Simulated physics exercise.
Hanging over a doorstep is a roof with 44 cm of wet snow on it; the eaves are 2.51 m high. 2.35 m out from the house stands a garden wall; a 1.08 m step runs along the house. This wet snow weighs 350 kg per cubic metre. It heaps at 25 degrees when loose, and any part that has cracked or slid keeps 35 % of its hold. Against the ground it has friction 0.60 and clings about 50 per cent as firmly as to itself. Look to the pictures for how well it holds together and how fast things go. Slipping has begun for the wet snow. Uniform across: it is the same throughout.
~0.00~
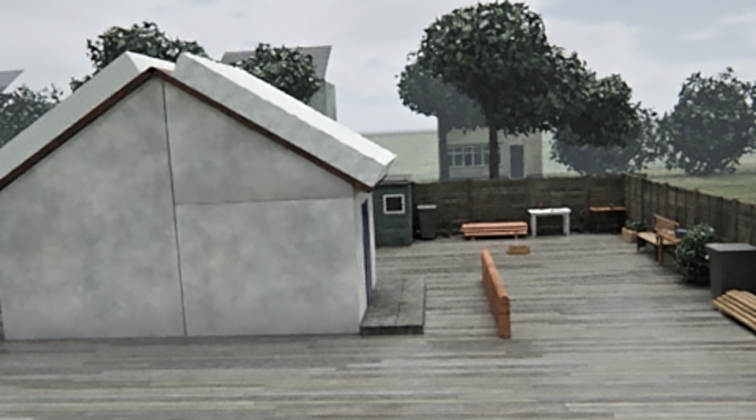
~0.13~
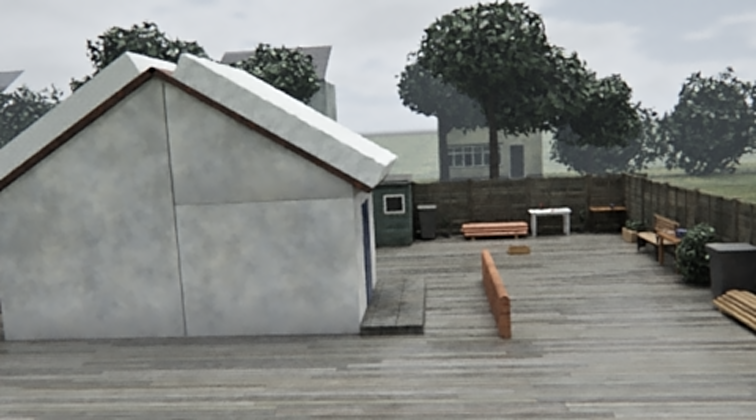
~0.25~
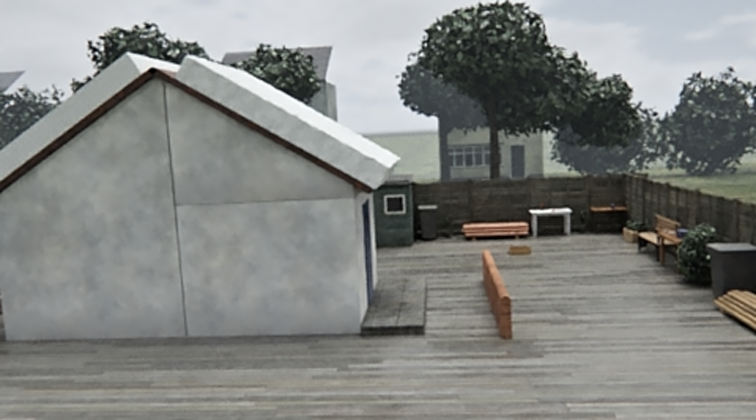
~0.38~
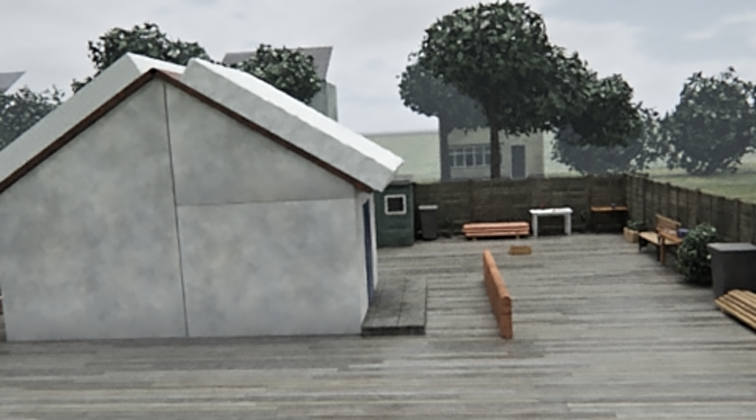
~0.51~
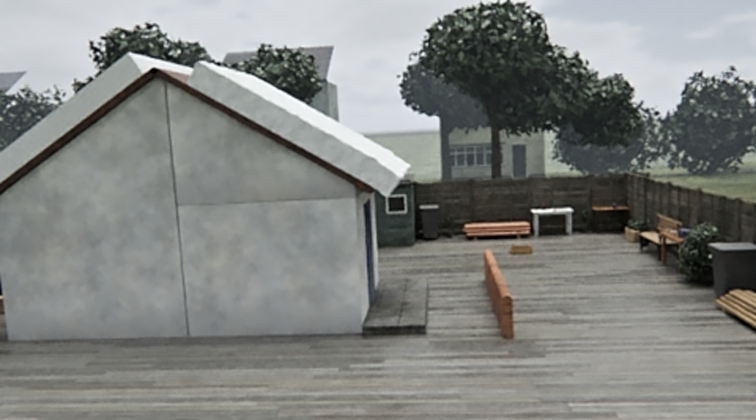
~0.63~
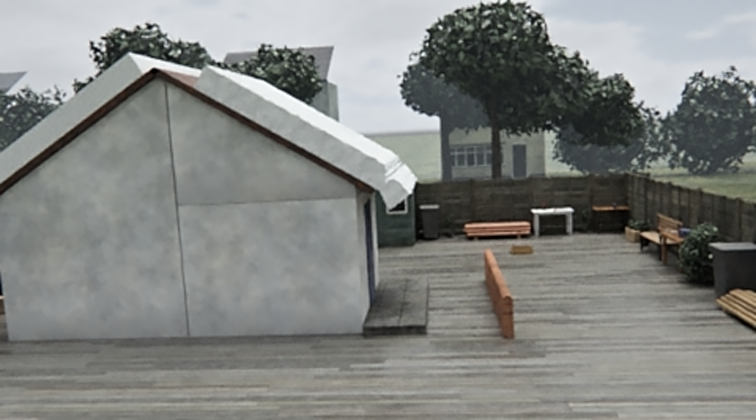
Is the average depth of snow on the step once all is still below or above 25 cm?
The average depth of snow on the step once all is still is above 25 cm.
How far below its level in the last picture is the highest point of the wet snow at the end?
The top ends up roughly 3.8 m below where it was in the last picture.
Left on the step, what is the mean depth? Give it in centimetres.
I'd put it at around 32 cm.
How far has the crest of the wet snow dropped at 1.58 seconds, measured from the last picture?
Measured change: Some 1.1 m.
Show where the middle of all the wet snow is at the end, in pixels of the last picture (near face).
(477, 314).
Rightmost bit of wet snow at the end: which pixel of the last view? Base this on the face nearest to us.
At about (692, 328).
After 1.07 s, 84 % of the snow is still up on the roof and 16 % is falling or down.
After 1.58 s, 51 % of the snow is still up on the roof and 49 % is falling or down.
After 2.09 s, 1 % of the snow is still up on the roof and 99 % is falling or down.
After 2.60 s, none of the snow is still up on the roof and all is falling or down.
After 3.50 s, none of the snow is still up on the roof and the snow on the step is 32 cm deep on average.
